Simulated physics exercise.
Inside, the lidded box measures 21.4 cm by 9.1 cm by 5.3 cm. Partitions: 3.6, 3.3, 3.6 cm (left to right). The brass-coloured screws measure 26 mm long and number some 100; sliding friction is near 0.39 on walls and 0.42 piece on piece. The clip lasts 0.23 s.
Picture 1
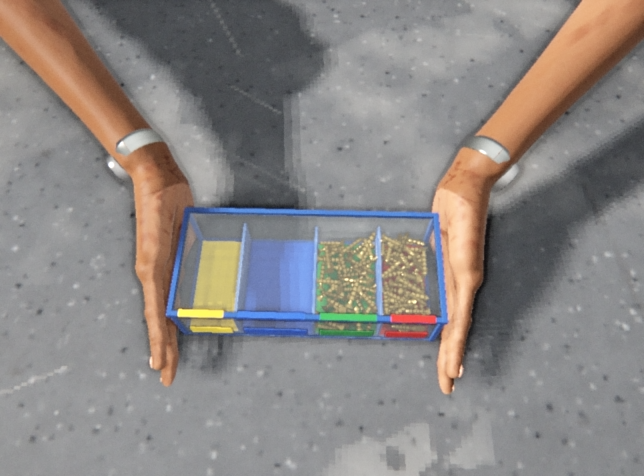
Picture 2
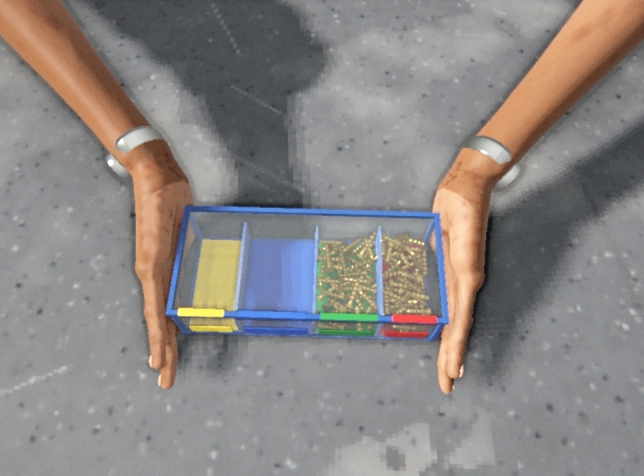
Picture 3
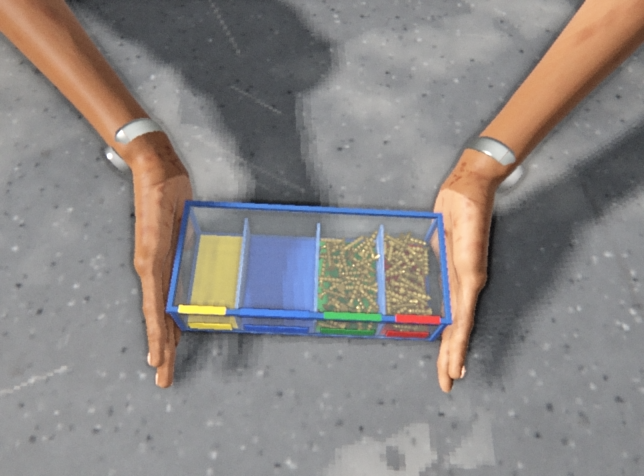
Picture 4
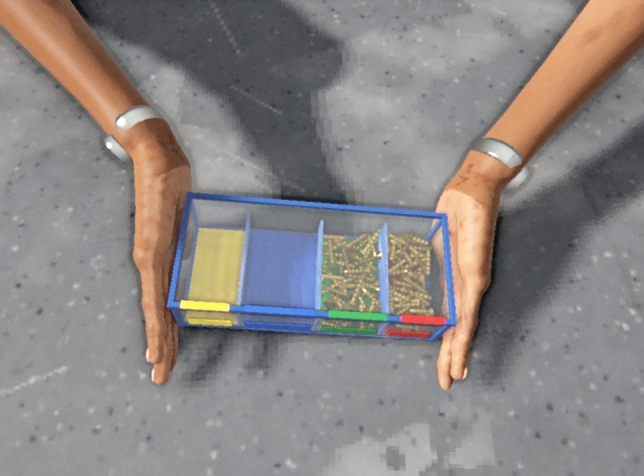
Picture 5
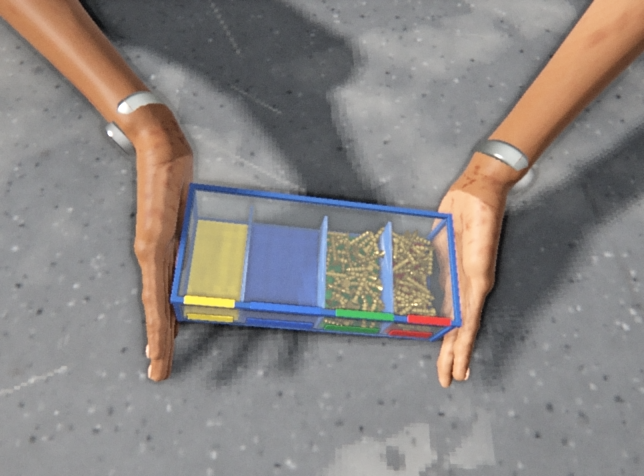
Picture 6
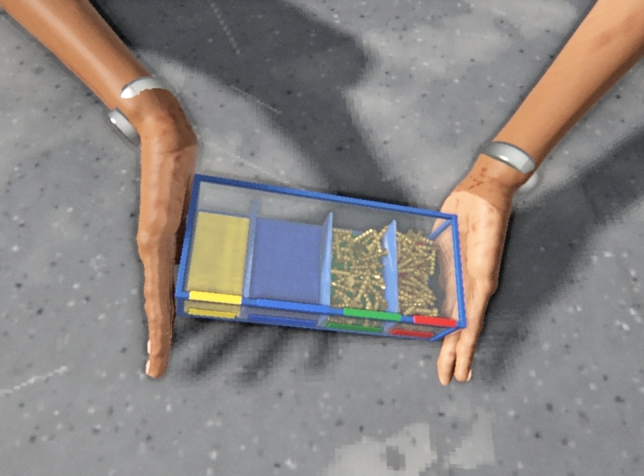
Two hands with silver bands at the wrists hold a clear, blue-edged box between their palms above a speckled grey surface crossed by shadows, seen from above. Inside, the left compartments show yellow and blue, while brass-coloured screws fill parts of the two right compartments, marked green and red. The hands gradually tilt the box, its left end rising and right front corner lowering slightly, while the view stays still.
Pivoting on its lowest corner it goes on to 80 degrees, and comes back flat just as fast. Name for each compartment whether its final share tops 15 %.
Red above, blue below, green above, yellow below.
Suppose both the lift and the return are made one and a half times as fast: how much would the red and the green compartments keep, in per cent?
In that case red 55; green 45.
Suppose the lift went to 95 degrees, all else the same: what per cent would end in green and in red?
Green 30; red 70.
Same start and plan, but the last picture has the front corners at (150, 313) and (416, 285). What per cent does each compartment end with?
Red 45; blue 15; green 35; yellow 5.
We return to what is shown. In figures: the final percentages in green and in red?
Green 50; red 50.
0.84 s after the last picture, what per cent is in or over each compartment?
Red 50, blue 0, green 50, yellow 0.
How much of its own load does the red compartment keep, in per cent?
About 100 per cent.
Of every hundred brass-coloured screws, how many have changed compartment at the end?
Roughly 0 per cent.
Then, 0.84 s after the last picture, tilt 80 degrees; red 50 %, green 50 %.
Then, 1.40 s after the last picture, tilt 35 degrees; red 50 %, green 50 %.
Then, 2.02 s after the last picture, tilt 0 degrees; red 50 %, green 50 %.
In the end, red 50 %, blue 0 %, green 50 %, yellow 0 %.
